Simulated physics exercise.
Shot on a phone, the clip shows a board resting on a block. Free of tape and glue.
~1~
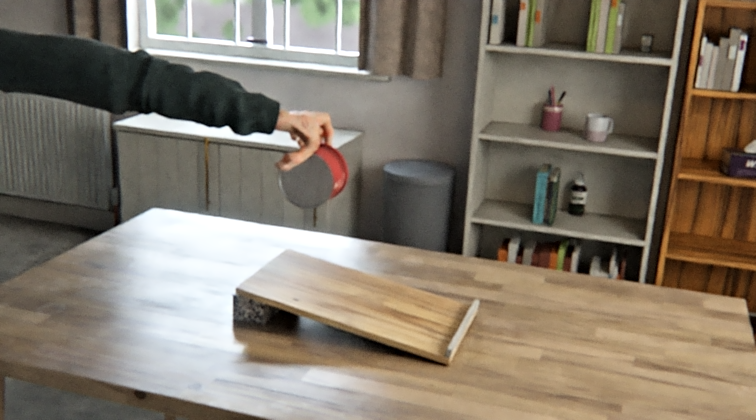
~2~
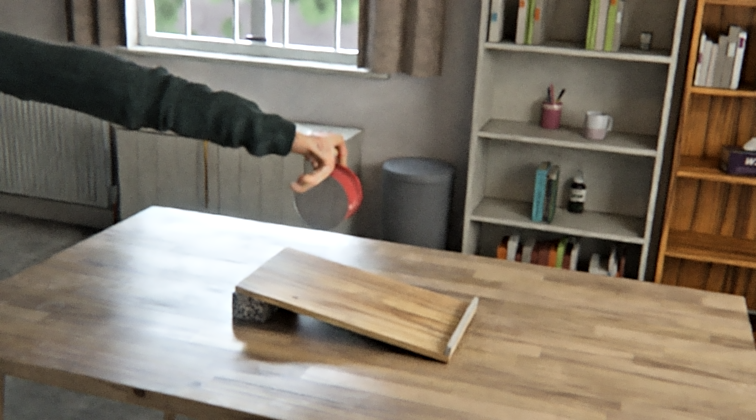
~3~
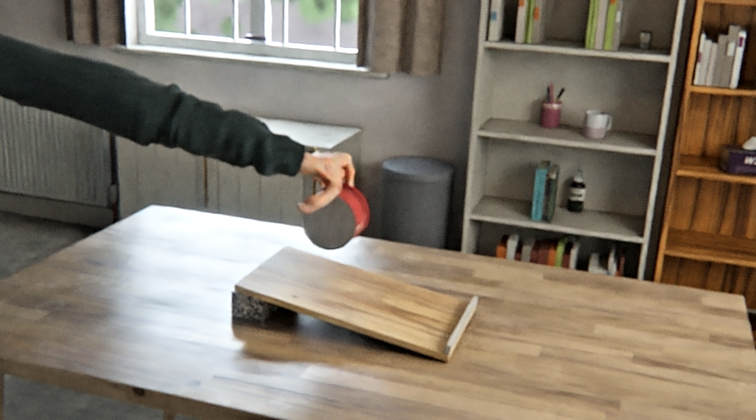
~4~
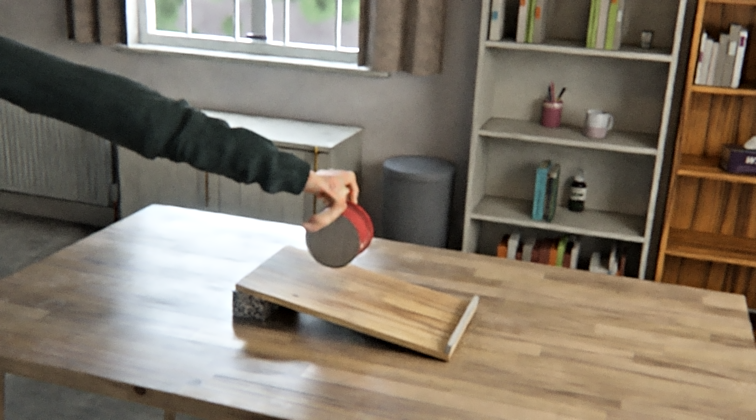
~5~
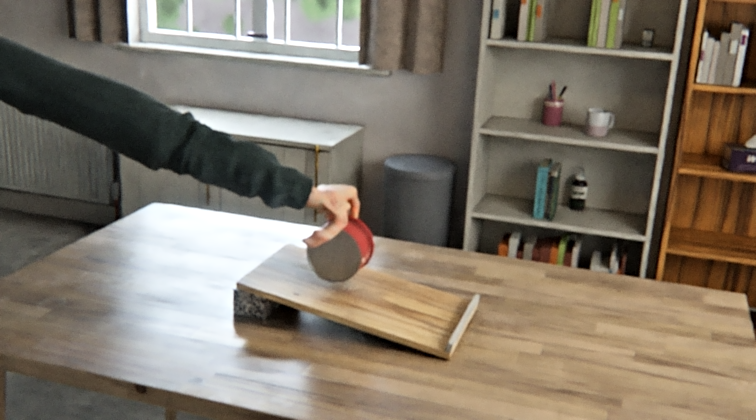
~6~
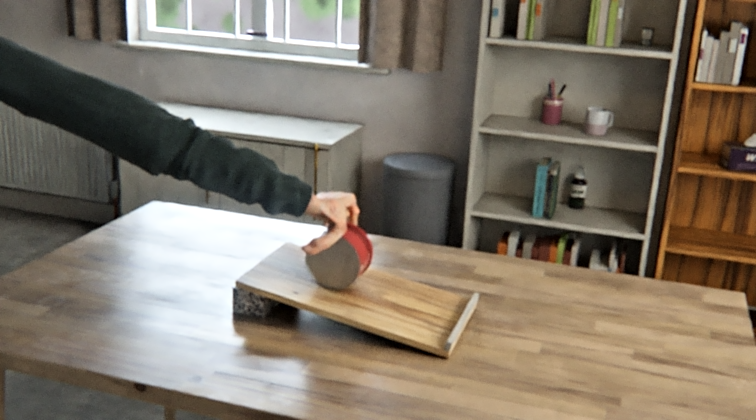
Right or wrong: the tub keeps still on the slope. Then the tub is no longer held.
Wrong, it moves down.
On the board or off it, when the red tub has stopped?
Watch the red tub: It goes over the edge.
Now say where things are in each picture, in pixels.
On its way; red tub (313, 176), in the first frame.
On its way; red tub (327, 197), in the second frame.
On its way; red tub (335, 217), in the third frame.
On its way; red tub (339, 235), in the fourth frame.
On its way; red tub (340, 249), in the fifth frame.
Set down, still held; red tub (339, 256), in the sixth frame.
Then, 0.80 s past the last view, red tub displaced well along near (445, 290).
Then, 1.60 s past the last view, red tub now off the board.
Then, 2.50 s past the last view, things are still on the move.
Then, 2.90 s past the last view, as before.
Finally, off the board, red tub. The red tub runs down the board.
